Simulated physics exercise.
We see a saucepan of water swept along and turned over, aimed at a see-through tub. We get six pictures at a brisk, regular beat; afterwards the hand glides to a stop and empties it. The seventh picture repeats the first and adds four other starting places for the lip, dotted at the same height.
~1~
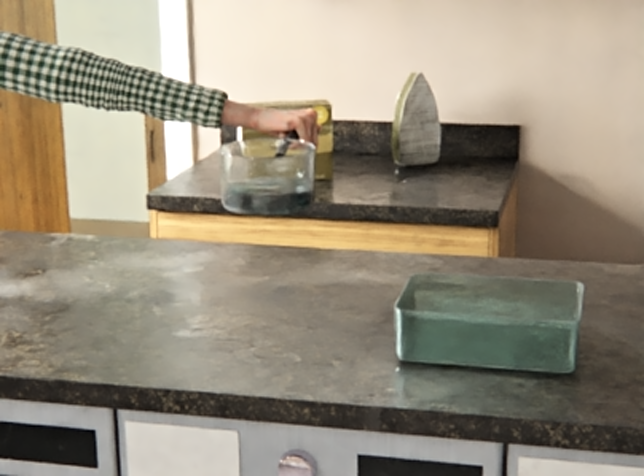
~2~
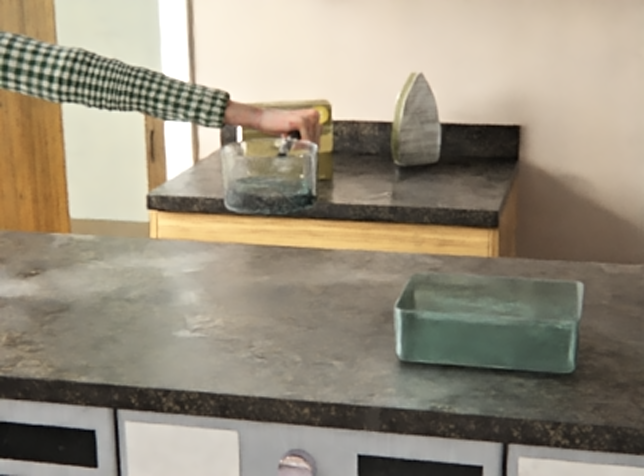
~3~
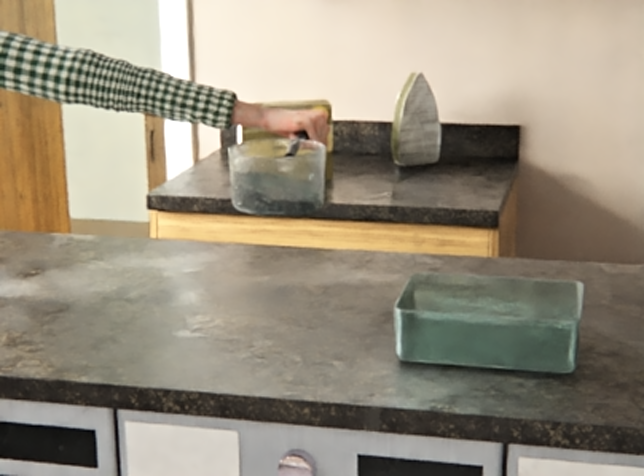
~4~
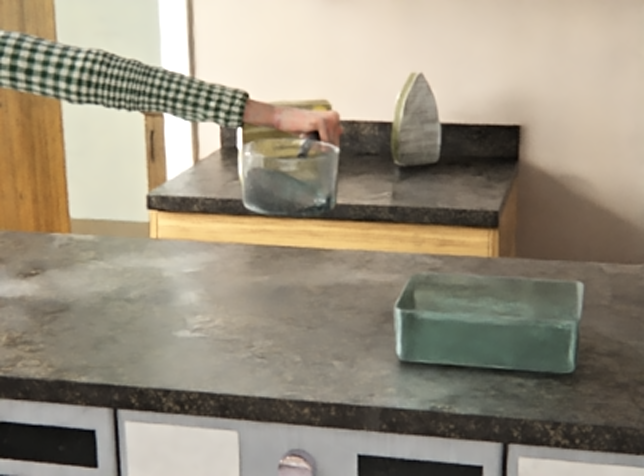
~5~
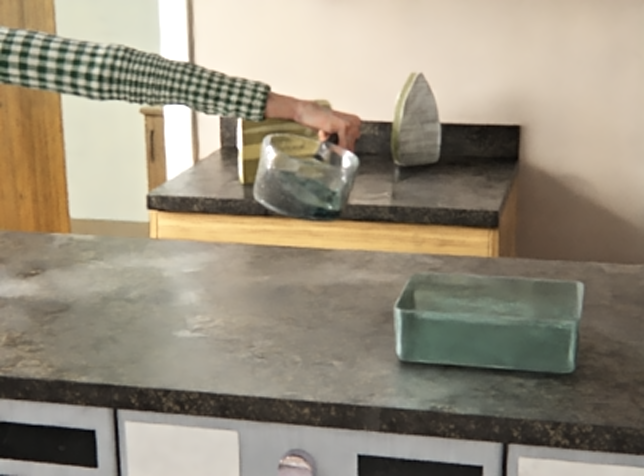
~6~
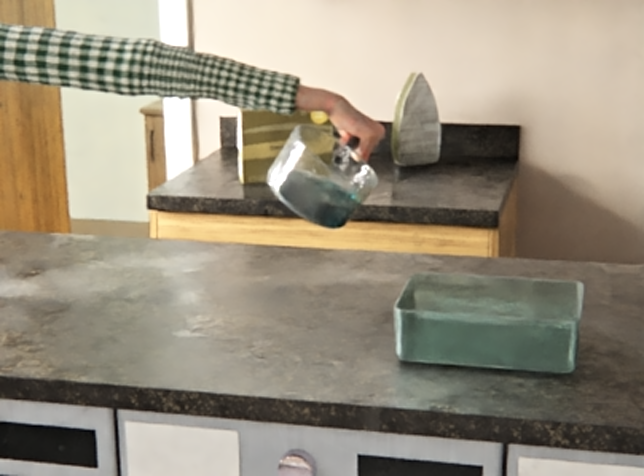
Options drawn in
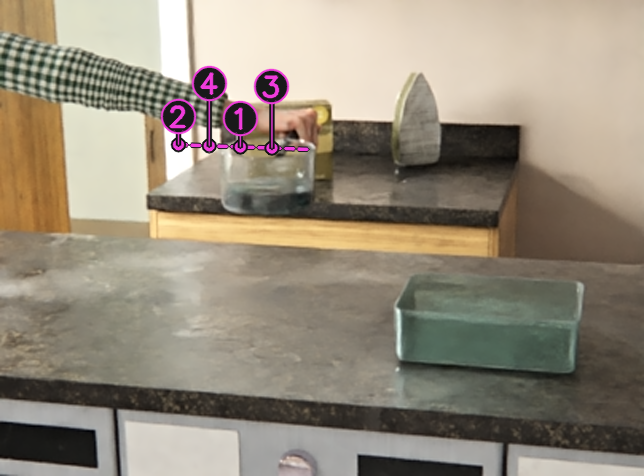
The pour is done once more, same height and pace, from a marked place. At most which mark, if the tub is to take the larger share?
Use spot 3.
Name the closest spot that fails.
Here it is spot 1.
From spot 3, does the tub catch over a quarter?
Yes.
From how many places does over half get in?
One.
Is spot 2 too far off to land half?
Yes, that goes wrong.
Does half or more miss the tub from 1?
Yes, that goes wrong.
In magenta, 1 at (240, 146); 2 at (178, 144); 3 at (271, 148); 4 at (209, 145).
Choosing 1, about 18 % lands in the tub, 78 % falls short and 3 % goes beside or beyond.
Choosing 2, about 0 % lands in the tub, 100 % falls short.
Choosing 3, about 68 % lands in the tub, 17 % falls short and 15 % goes beside or beyond.
Choosing 4, about 0 % lands in the tub, 99 % falls short.
